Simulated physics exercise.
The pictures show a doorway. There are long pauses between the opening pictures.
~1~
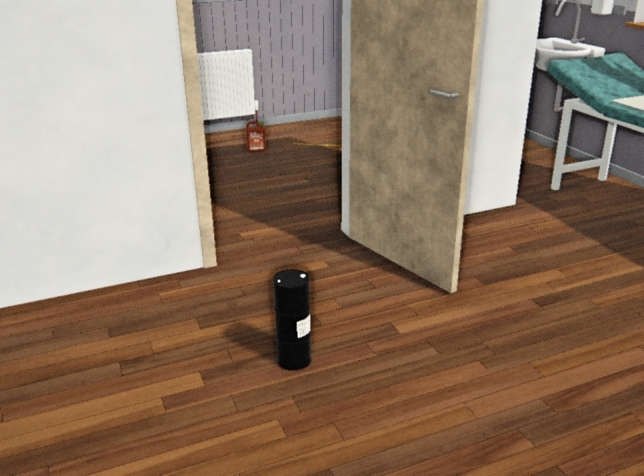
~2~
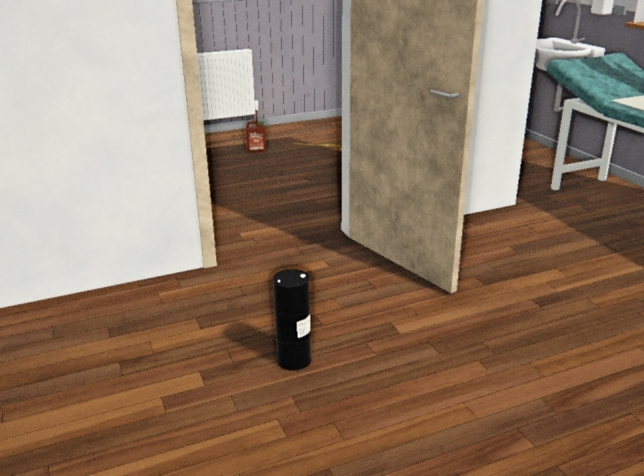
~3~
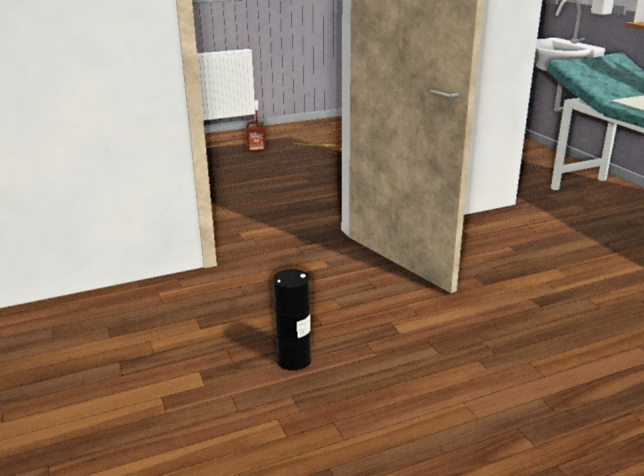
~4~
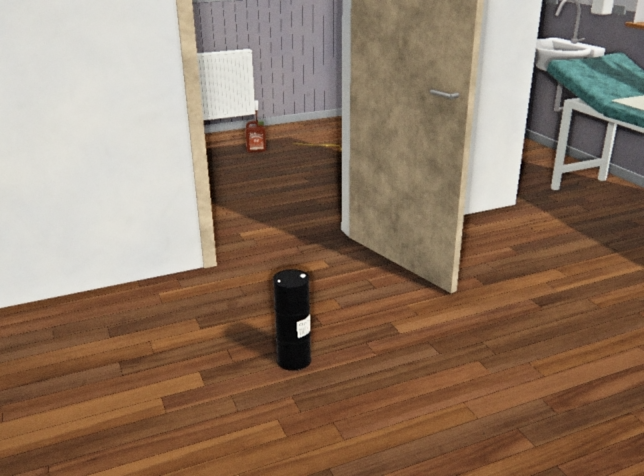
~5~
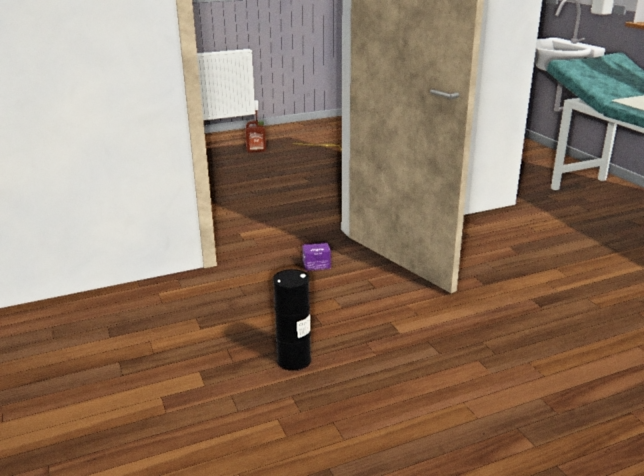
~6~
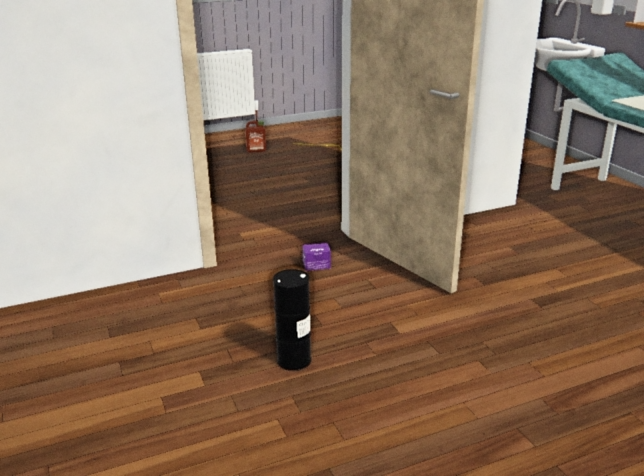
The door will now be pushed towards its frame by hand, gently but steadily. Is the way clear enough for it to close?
Outcome: The door reaches the frame.
Then, 1.20 s past the last view, door 72° open.
Then, 2.00 s past the last view, door 35° open; purple box displaced about its own width near (300, 253).
Then, 2.50 s past the last view, door 11° open; purple box displaced well along near (281, 247).
Finally, door 0° open; moved from the start, purple box; black canister still in place. Final places as the last picture's camera would see them, purple box near (274, 239).
